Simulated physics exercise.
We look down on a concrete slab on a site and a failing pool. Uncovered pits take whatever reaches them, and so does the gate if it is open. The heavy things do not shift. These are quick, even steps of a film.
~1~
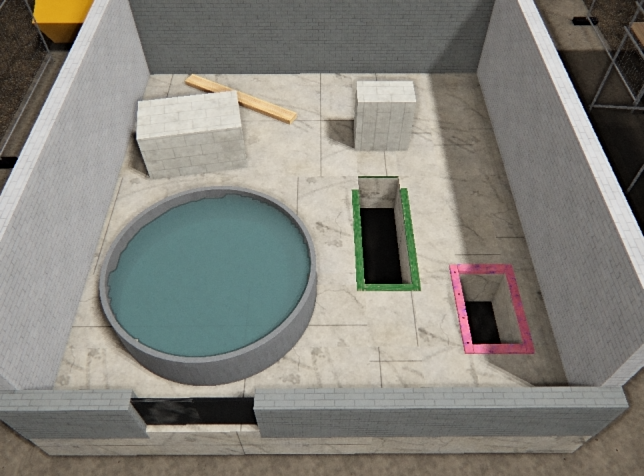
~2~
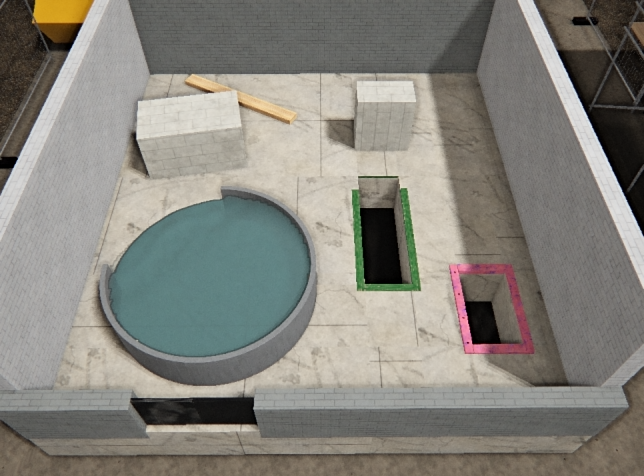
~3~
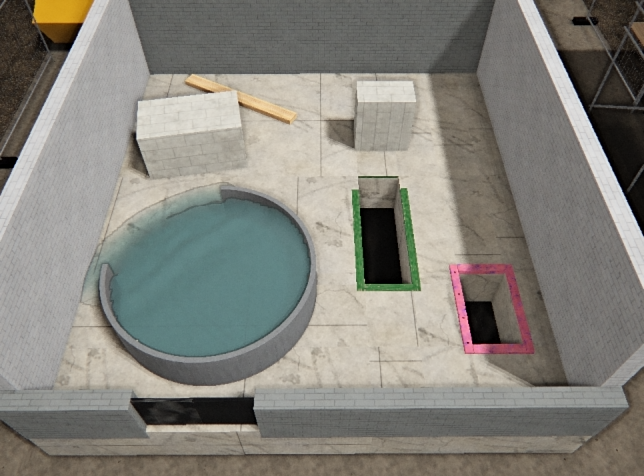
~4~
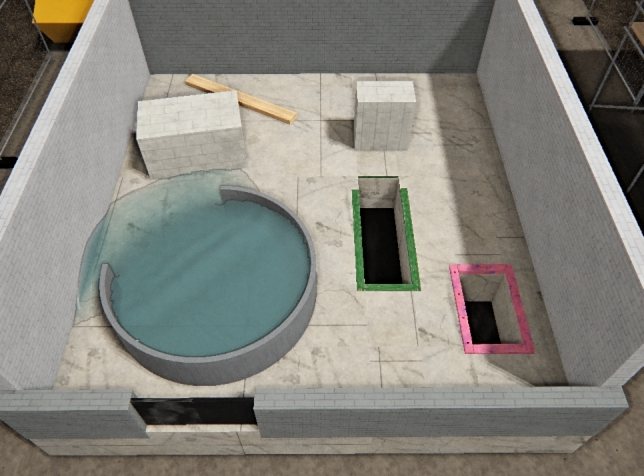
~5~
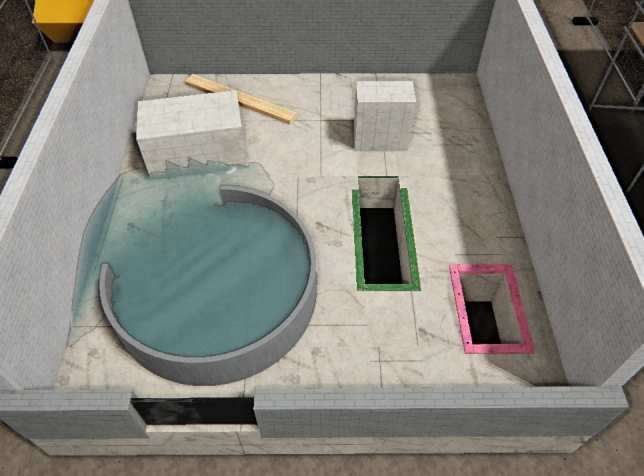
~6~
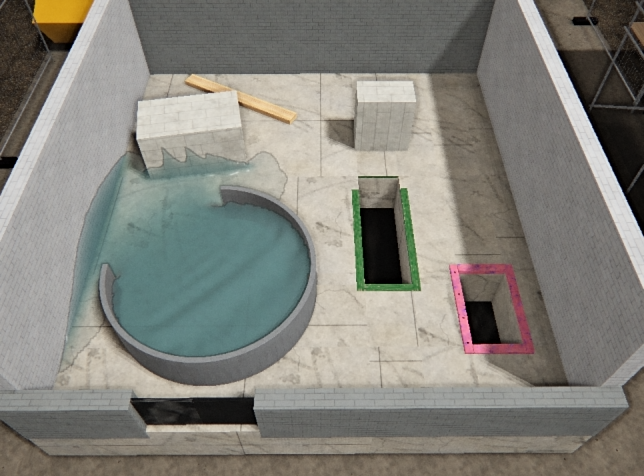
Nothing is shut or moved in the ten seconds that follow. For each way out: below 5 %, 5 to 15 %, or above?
The gate takes not even 5 %; the green pit takes above 15 %; the pink pit takes not even 5 %.
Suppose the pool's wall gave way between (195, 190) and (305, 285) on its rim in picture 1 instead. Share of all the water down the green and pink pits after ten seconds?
Per cent: Green 50, pink 4.
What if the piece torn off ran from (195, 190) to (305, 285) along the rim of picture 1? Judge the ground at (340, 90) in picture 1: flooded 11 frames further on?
At that place: Under water.
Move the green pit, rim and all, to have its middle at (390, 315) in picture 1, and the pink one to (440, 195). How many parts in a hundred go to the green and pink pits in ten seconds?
Per cent: Green 12, pink 8.
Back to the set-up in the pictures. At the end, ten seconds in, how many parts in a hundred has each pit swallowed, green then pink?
About 22 and 2 per cent.
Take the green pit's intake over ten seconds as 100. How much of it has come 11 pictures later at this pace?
Roughly 0 per cent.
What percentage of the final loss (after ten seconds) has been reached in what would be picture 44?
About 45 per cent.
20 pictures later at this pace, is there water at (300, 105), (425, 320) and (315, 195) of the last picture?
As listed: Awash, no water, awash.
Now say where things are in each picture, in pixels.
The round tank at (210, 267) is whole and still, in the first frame.
Water pours out on the round tank's far side and has run to a hidden place, in the second frame.
Water pours out on the round tank's far side and has run to a hidden place, in the third frame.
Water pours out on the round tank's far side and has run to (232, 169), in the fourth frame.
The front is at (253, 167), out from the gap on the round tank's far side, in the fifth frame.
The front is at (268, 159), out from the gap on the round tank's far side, in the sixth frame.
A moment on, water covers 20 % of the floor; the gate 0 %, the green pit 0 %, the pink pit 0 %.
Next, water covers 35 % of the floor; the gate 0 %, the green pit 0 %, the pink pit 0 %.
Then, water covers 60 % of the floor; the gate 0 %, the green pit 4 %, the pink pit 0 %.
Later, water covers 90 % of the floor; the gate 0 %, the green pit 11 %, the pink pit 0 %.
In the end, water covers 95 % of the floor; the gate 0 %, the green pit 22 %, the pink pit 2 %.
